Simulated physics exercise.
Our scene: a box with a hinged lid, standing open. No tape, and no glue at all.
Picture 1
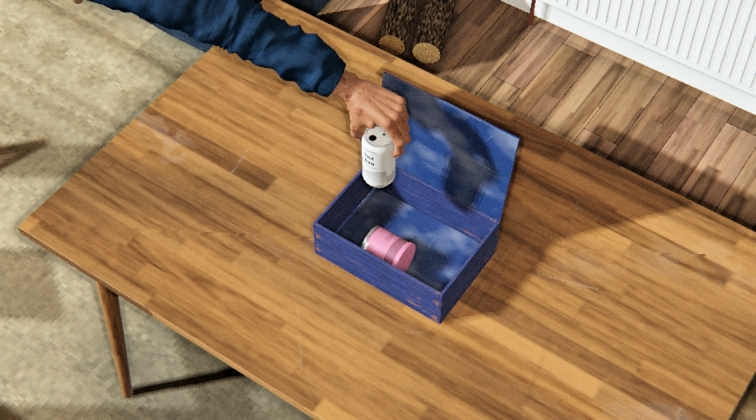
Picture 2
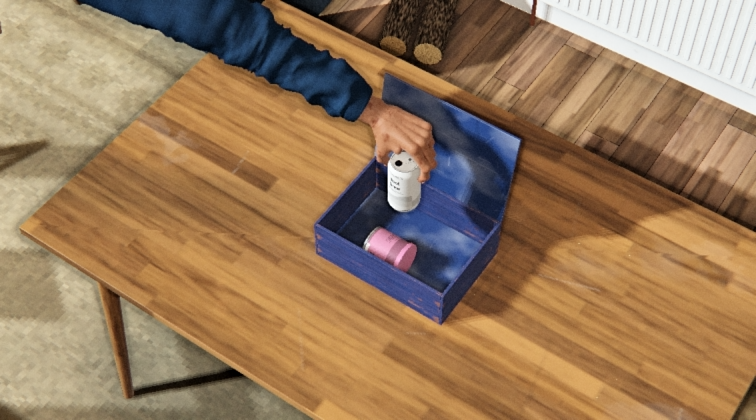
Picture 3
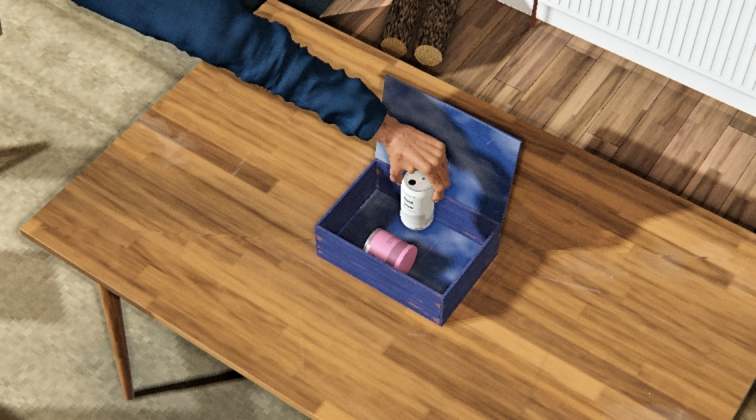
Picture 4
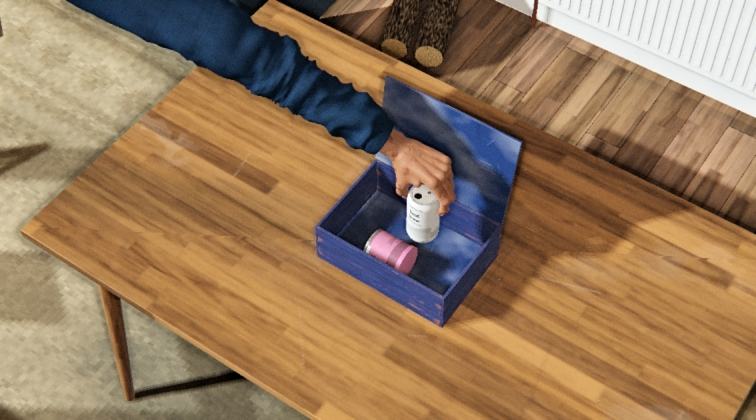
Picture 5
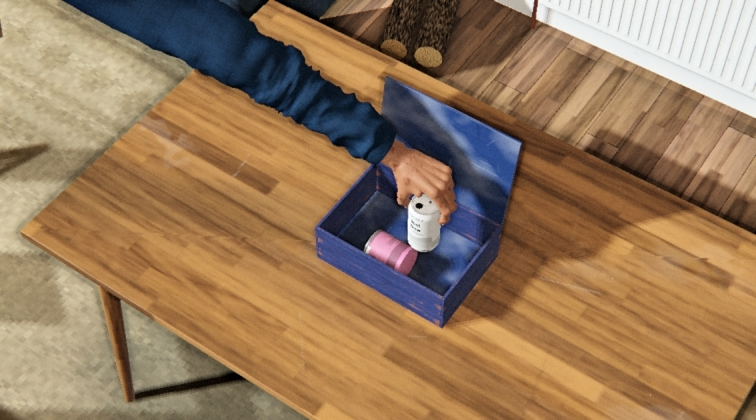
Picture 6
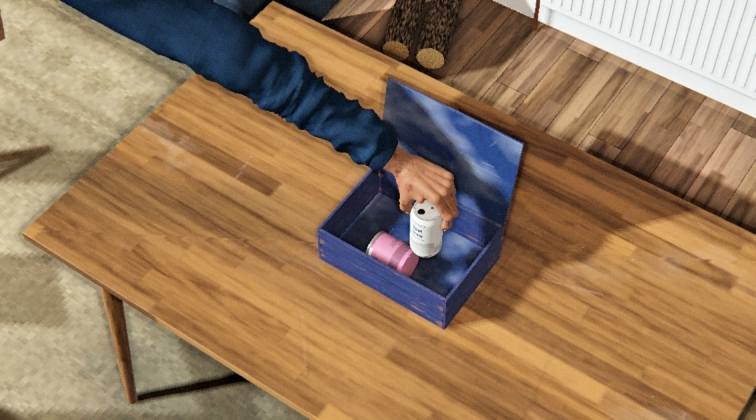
A hand and blue-sleeved arm reach in from the upper left over a wooden table, seen from above at an angle, with a pale rug at left and a white radiator at upper right. On the table, an open blue box with a hinged lid holds a pink tin lying on its side. The hand carries a white can rightward over the box, then lowers it inside beside the tin, slowing, while the camera stays essentially still.
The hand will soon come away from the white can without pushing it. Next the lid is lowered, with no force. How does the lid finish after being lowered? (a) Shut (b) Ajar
(a) Shut.
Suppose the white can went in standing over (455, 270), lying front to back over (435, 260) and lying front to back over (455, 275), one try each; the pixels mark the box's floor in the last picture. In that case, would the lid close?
In order, the lid gets blocked, then fits down, then fits down.
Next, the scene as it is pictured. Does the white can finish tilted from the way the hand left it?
It ends up tilted.
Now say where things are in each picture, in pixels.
Still above its spot; white can (379, 157); pink tin (388, 251), in the first frame.
Still above its spot; white can (404, 182); pink tin (389, 252), in the second frame.
Still above its spot; white can (418, 201); pink tin (389, 254), in the third frame.
Still above its spot; white can (423, 213); pink tin (390, 255), in the fourth frame.
Still above its spot; white can (425, 223); pink tin (390, 255), in the fifth frame.
In place under the hand; white can (427, 229); pink tin (392, 257), in the sixth frame.
Then, 0.40 s after the last picture, white can on its side near (455, 257).
Then, 1.40 s after the last picture, lid 72° above the rim; white can on its side near (456, 258).
Then, 1.80 s after the last picture, lid 46° above the rim; white can on its side near (456, 258).
Then, 2.30 s after the last picture, lid 8° above the rim; white can on its side near (456, 258).
At rest, lid shut; tipped over in the box, white can; pink tin in place. Seen from the same camera at the end, white can near (456, 259).
